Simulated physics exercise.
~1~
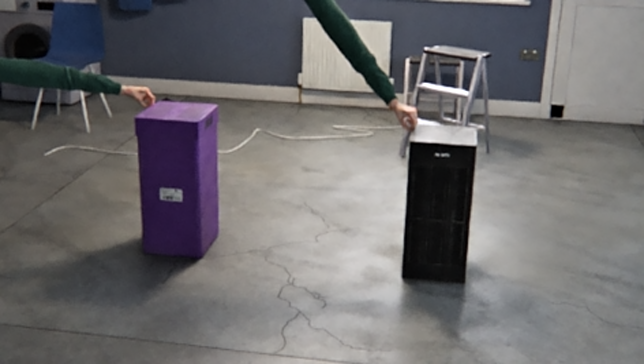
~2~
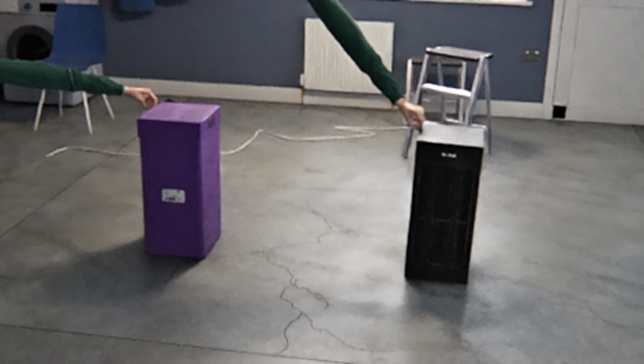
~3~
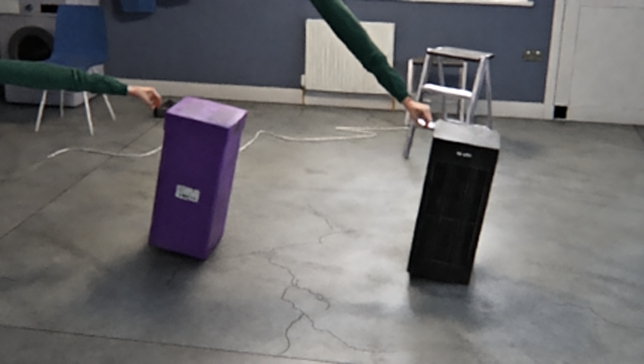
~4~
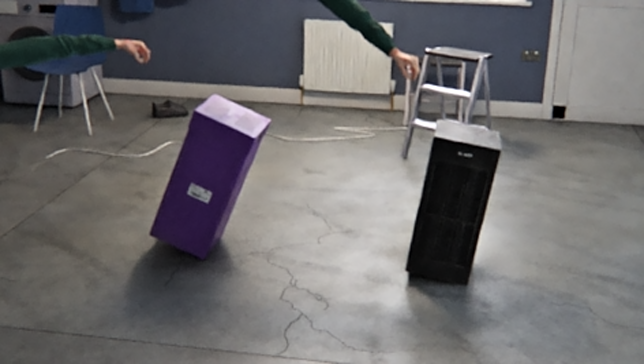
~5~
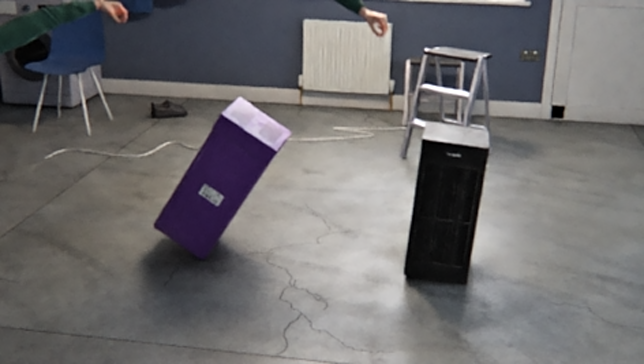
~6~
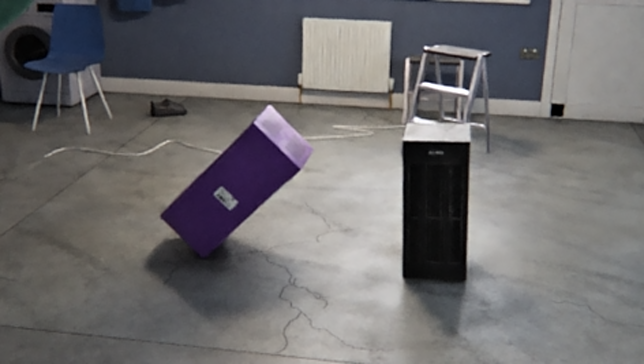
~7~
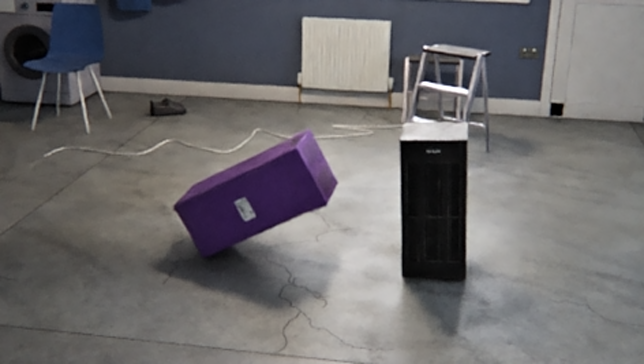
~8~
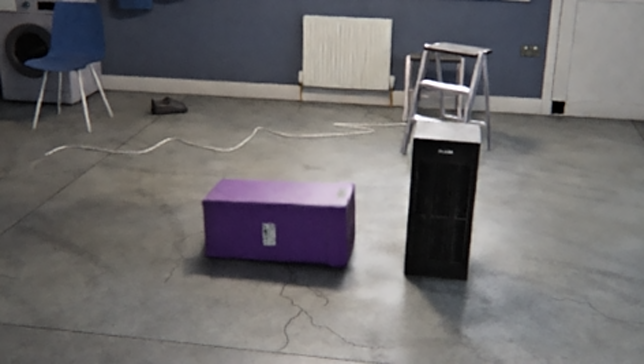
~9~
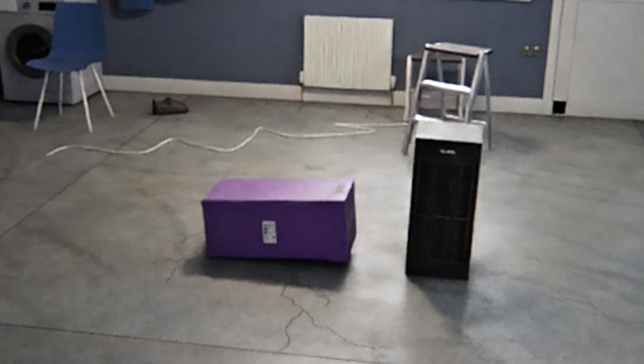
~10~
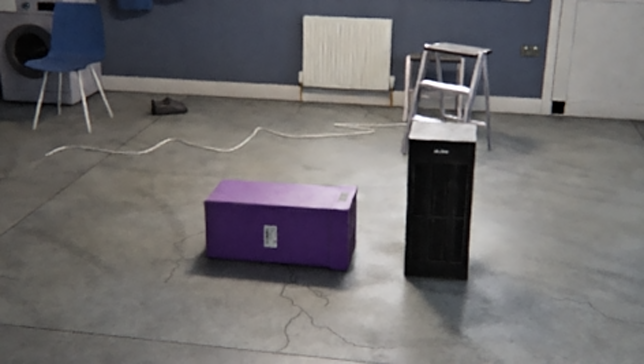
At first, a tall purple box and a tall black box stand upright on a grey concrete floor, each touched at the top by a hand in a green sleeve. The hands tip both boxes to the right, the purple one a little further. Then the hands let go and draw back out of view. The black box rocks back to the left onto its base, while the purple box keeps leaning further right. The purple box drops onto its side with its label facing forward. It ends lying still beside the upright black box.
